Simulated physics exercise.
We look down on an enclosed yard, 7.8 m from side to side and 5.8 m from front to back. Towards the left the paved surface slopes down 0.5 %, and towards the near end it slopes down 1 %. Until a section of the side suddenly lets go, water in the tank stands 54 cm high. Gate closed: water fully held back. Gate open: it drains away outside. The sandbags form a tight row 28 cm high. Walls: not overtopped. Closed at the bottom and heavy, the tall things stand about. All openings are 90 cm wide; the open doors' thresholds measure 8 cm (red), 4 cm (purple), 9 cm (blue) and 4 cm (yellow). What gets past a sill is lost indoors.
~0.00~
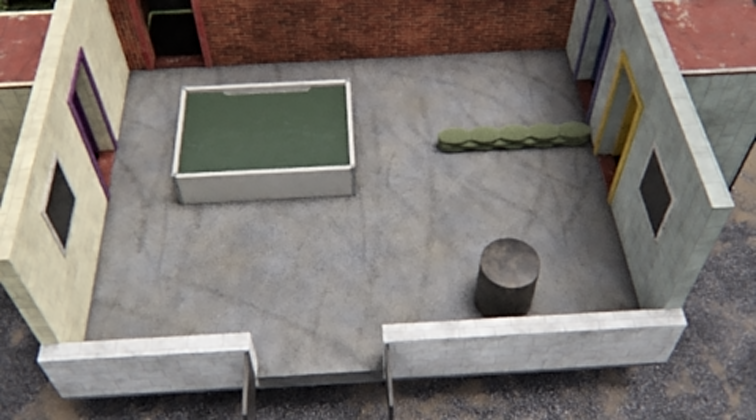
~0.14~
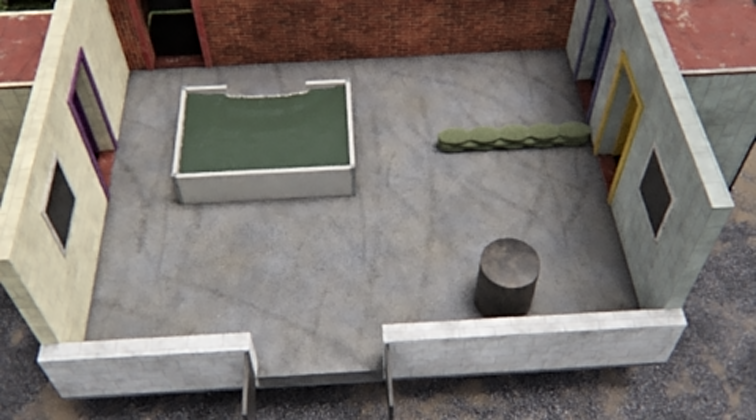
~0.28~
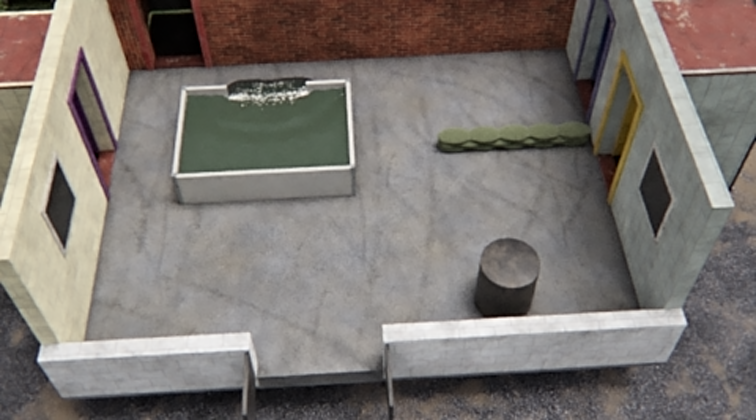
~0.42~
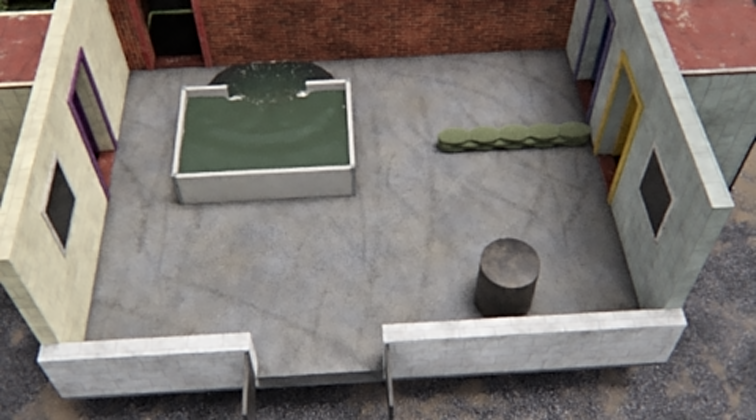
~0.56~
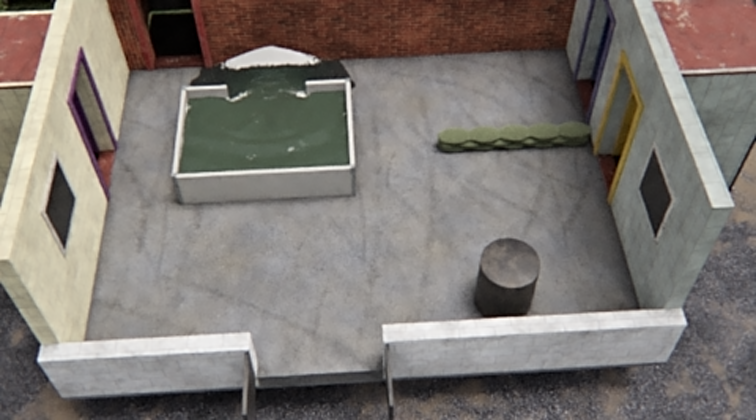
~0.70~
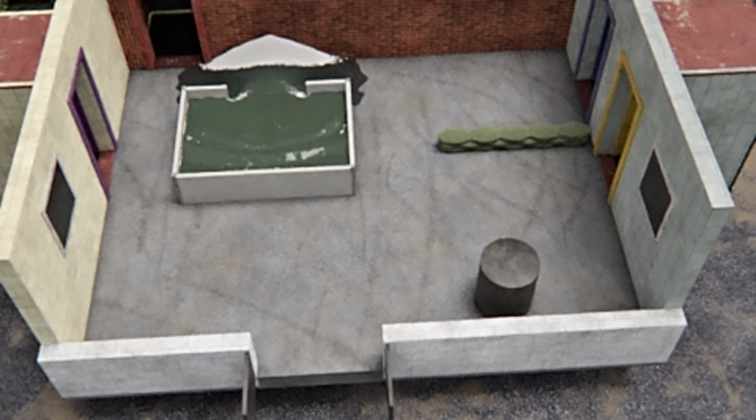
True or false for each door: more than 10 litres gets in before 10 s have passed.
Red door true, purple door true, blue door true, yellow door false.
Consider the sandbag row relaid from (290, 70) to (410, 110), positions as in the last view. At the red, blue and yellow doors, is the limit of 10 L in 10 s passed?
At the red door the limit is exceeded, at the blue door it is not reached, and at the yellow door it is not reached.
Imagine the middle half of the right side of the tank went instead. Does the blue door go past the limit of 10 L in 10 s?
Compared with the limit, blue is more.
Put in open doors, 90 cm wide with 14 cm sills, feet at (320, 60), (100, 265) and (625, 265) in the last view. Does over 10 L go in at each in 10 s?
In sequence the answers are more than that, less than that and less than that.
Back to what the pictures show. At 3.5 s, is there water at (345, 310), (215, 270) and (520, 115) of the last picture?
Well, the first is untouched by it, the next untouched by it, the last drenched.
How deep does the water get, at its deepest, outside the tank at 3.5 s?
Around 24 centimetres.
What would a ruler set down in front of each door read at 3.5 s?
Centimetres: Red 11 / purple 8 / blue 17 / yellow 2.
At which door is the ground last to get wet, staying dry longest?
Door: Yellow.
After 1.4 s water covers 10 % of the floor and is deepest (44 cm) near (263, 67); red door 13 cm at the sill, 1 L in, purple door not reached, blue door not reached, yellow door not reached.
After 2.2 s water covers 25 % of the floor and is deepest (34 cm) near (263, 74); red door 13 cm at the sill, 10 L in, purple door 4 cm at the sill, 0 L in, blue door not reached, yellow door not reached.
After 3.5 s water covers 45 % of the floor and is deepest (24 cm) near (139, 80); red door 11 cm at the sill, 24 L in, purple door 8 cm at the sill, 5 L in, blue door 17 cm at the sill, 8 L in, yellow door 2 cm at the sill, 0 L in.
After 6.0 s water covers 55 % of the floor and is deepest (17 cm) near (80, 371); red door 10 cm at the sill, 46 L in, purple door 6 cm at the sill, 19 L in, blue door 13 cm at the sill, 68 L in, yellow door 1 cm at the sill, 0 L in.
After 10.0 s water covers 80 % of the floor and is deepest (12 cm) near (80, 371); red door 7 cm at the sill, 55 L in, purple door 4 cm at the sill, 26 L in, blue door 8 cm at the sill, 85 L in, yellow door 1 cm at the sill, 0 L in.
